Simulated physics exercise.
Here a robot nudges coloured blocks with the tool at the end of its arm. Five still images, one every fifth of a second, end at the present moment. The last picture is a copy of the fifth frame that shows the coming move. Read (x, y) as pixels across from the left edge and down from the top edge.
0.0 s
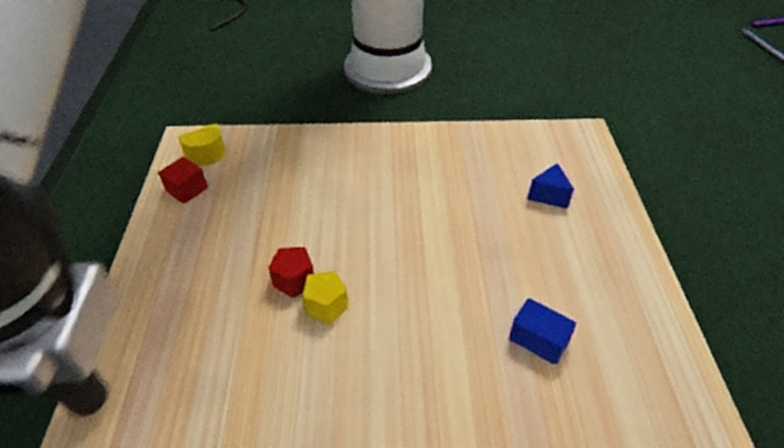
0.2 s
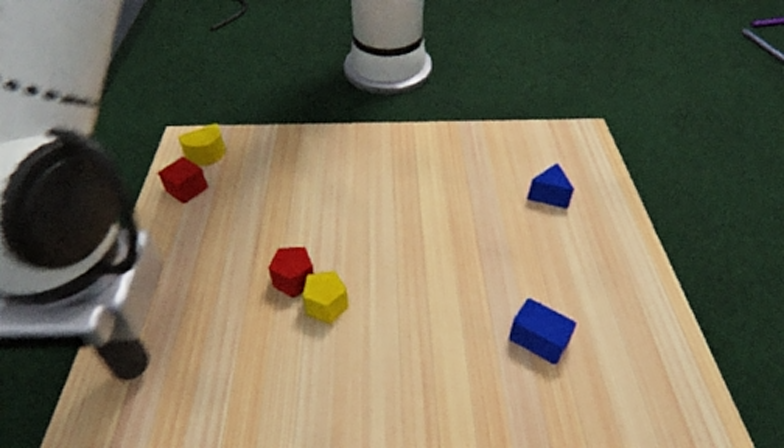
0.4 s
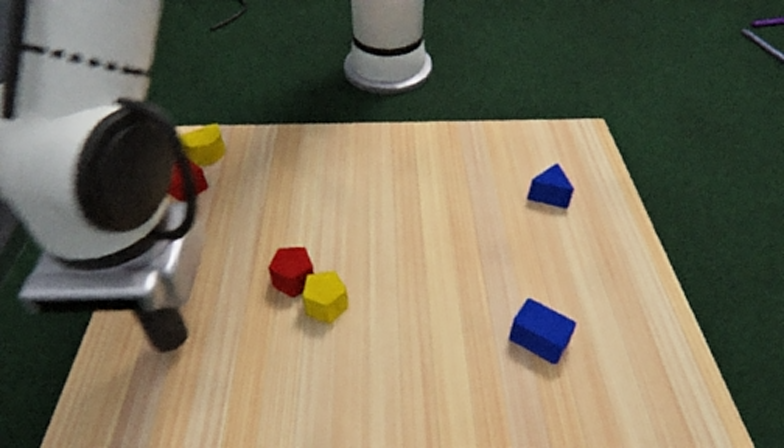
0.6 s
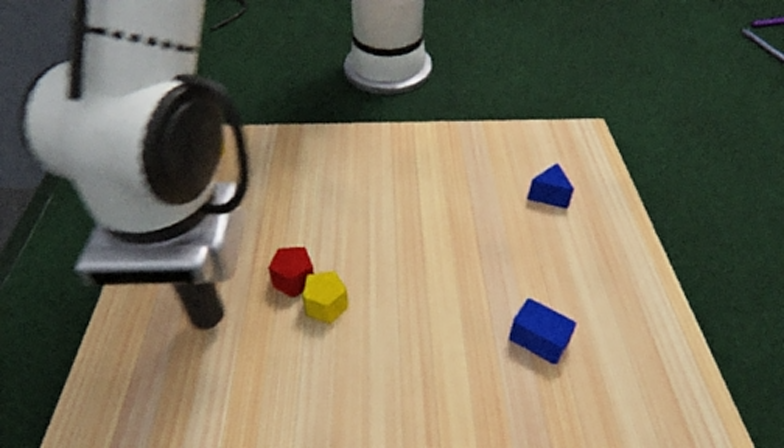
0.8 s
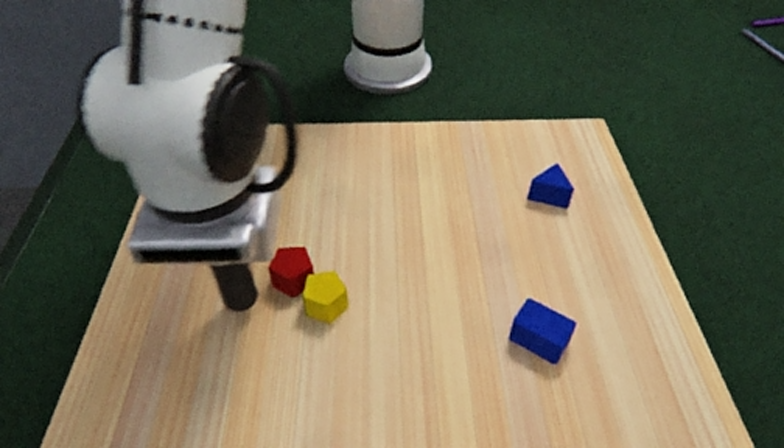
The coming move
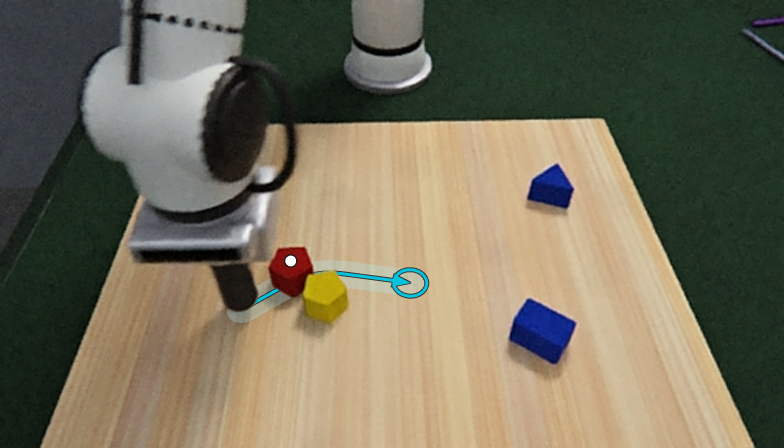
On a light wooden board, a robot arm moved in from the lower left and slid its dark tool up and rightward, nearing the red and yellow pentagons, while none of the blocks moved.
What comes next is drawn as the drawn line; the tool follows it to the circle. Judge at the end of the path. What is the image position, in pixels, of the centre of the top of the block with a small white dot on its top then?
At the end it should sit near (358, 230).
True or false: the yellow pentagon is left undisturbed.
My answer: True.
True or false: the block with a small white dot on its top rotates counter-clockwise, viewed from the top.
That is true.
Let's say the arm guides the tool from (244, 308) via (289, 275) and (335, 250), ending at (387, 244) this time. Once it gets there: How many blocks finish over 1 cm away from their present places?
The push moves one block more than 1 cm.
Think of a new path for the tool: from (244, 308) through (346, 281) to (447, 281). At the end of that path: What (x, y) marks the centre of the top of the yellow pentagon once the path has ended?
I'd place it at (353, 290), taking the centre of its top.
Path on the board, from (244, 308) through (297, 280) and (353, 275) to (410, 283); the dot is on the red pentagon.
On the path given first. One third of the way, tool at (295, 270); red pentagon at (324, 244), turned 15° clockwise.
Two thirds of the way, tool at (353, 266); red pentagon at (358, 230), turned 20° anticlockwise.
At the end, tool at (411, 273); red pentagon at (358, 230), turned 20° anticlockwise; yellow pentagon in place.
